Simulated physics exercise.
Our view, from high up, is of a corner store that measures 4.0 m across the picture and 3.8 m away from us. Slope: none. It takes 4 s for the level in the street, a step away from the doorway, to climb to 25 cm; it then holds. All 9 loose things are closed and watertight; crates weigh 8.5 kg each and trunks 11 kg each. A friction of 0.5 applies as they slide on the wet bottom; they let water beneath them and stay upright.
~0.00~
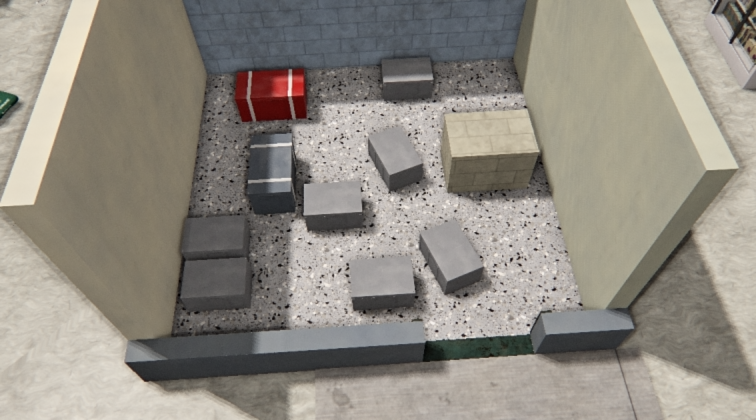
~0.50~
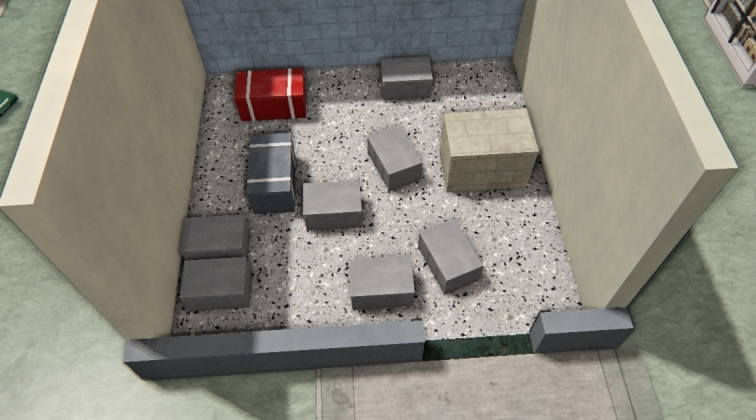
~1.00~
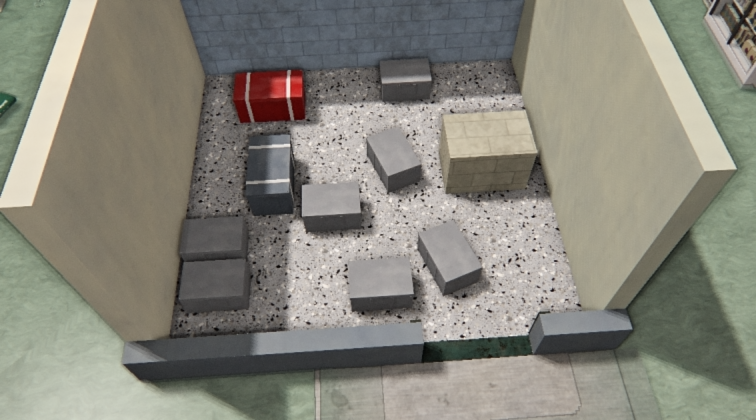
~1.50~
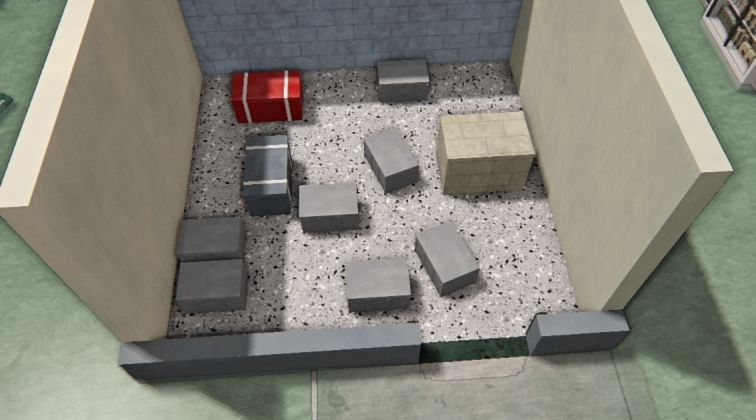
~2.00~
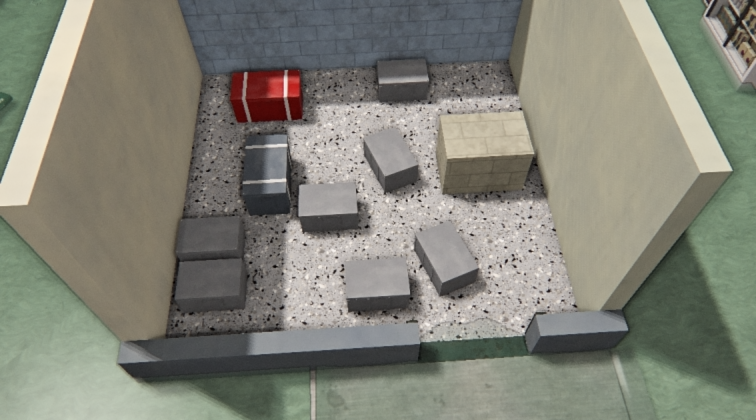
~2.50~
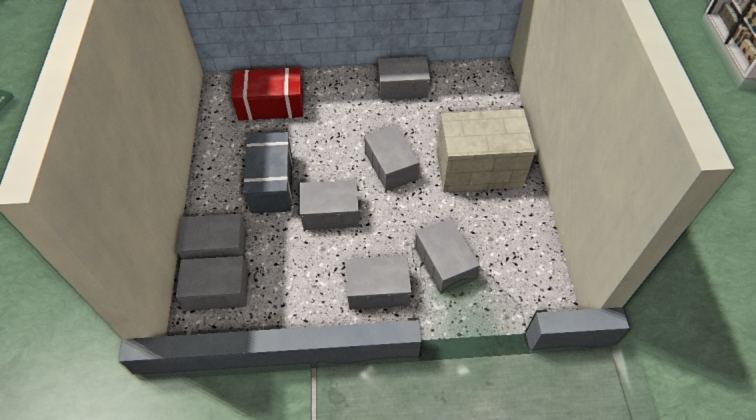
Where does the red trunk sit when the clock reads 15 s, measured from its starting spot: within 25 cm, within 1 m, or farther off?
It is more than 1 m away.
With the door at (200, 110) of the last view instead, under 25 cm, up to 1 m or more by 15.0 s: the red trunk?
The red trunk covers a long distance.
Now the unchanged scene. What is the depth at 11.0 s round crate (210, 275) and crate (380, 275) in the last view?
Close to 9 and 5 centimetres.
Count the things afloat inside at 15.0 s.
9.
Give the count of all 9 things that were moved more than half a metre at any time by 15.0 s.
It adds up to 9.
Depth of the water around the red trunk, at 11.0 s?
Roughly 13 cm at that moment.
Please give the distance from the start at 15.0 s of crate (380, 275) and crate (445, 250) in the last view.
They sit 250 cm and 250 cm away, in the order given.
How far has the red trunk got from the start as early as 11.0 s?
Roughly 120 centimetres by that point.
After 3.5 s the red trunk is near (266, 82), 0.0 m from its start, aground; 0 afloat.
After 6.8 s the red trunk is near (241, 64), 0.4 m from its start, afloat; 4 afloat.
After 11.0 s the red trunk is near (215, 151), 1.2 m from its start, afloat; 9 afloat.
After 15.0 s the red trunk is near (331, 282), 2.8 m from its start, afloat; 9 afloat.
